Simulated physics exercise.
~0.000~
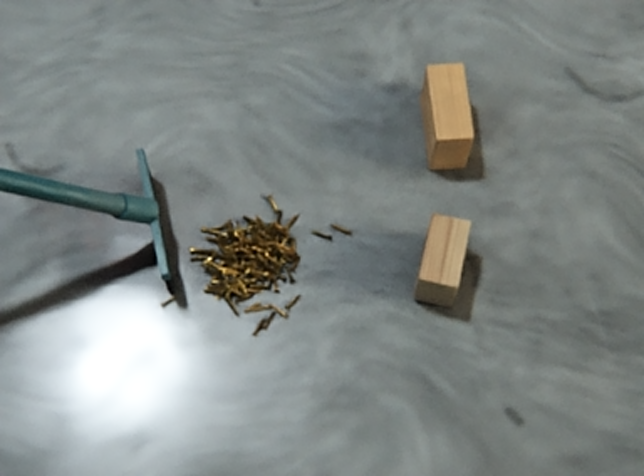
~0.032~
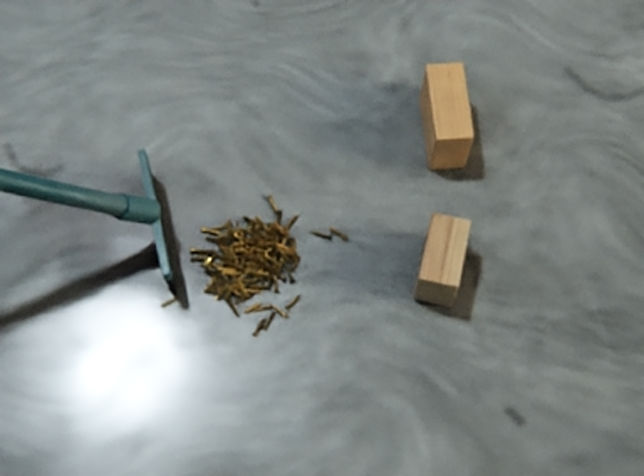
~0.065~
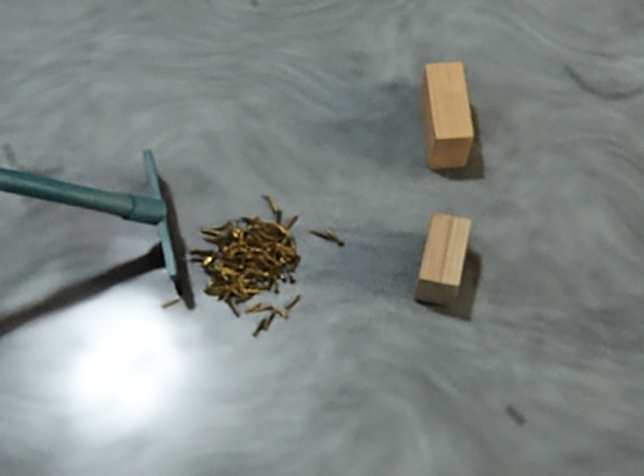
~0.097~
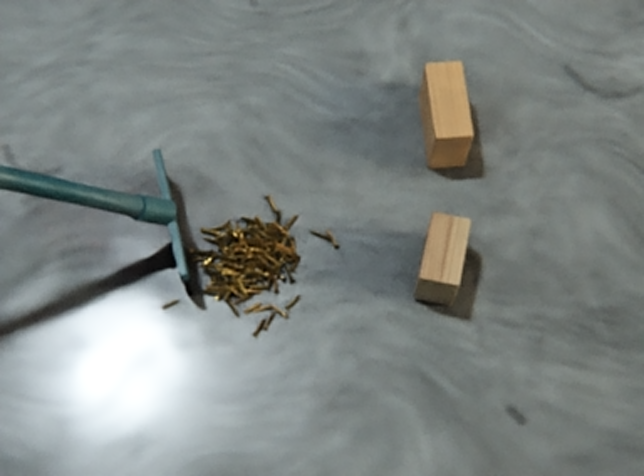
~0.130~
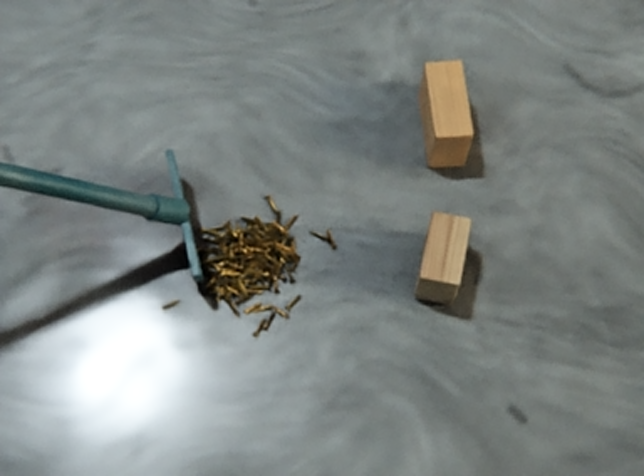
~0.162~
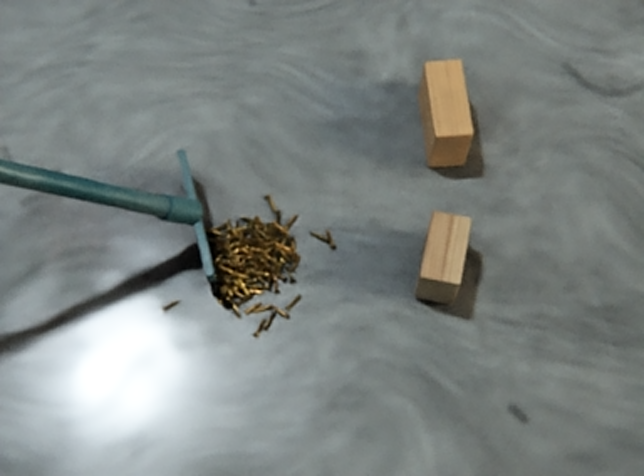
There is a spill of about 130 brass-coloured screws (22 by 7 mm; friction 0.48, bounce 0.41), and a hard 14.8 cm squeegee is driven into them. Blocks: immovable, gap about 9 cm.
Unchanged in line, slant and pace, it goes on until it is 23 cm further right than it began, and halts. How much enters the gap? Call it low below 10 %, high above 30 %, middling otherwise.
I would say low.
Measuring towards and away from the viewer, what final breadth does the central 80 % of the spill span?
About 14 cm.
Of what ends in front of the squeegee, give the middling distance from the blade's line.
Distance: Around 3 cm.
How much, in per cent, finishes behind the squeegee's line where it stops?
I'd say some 15 per cent.
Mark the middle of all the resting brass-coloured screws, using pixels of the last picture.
I'd say somewhere near (393, 243).
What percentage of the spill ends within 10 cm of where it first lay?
15 per cent or thereabouts.
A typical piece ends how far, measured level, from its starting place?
It works out at about 16 centimetres.
Then, at 0.40 s, squeegee 15 cm from its start, spill 13 cm wide; round the near block 15 %, held up before the blocks 85 %.
After 0.64 s, squeegee 23 cm from its start, spill 16 cm wide; round the near block 15 %, held up before the blocks 85 %.
Then, at 0.85 s, squeegee 23 cm from its start, spill 16 cm wide; round the near block 15 %, held up before the blocks 80 %.
In the end, at 1.2 s, in or through the gap 0 %, round the near block 15 %, round the far block 0 %, held up before the blocks 80 %.
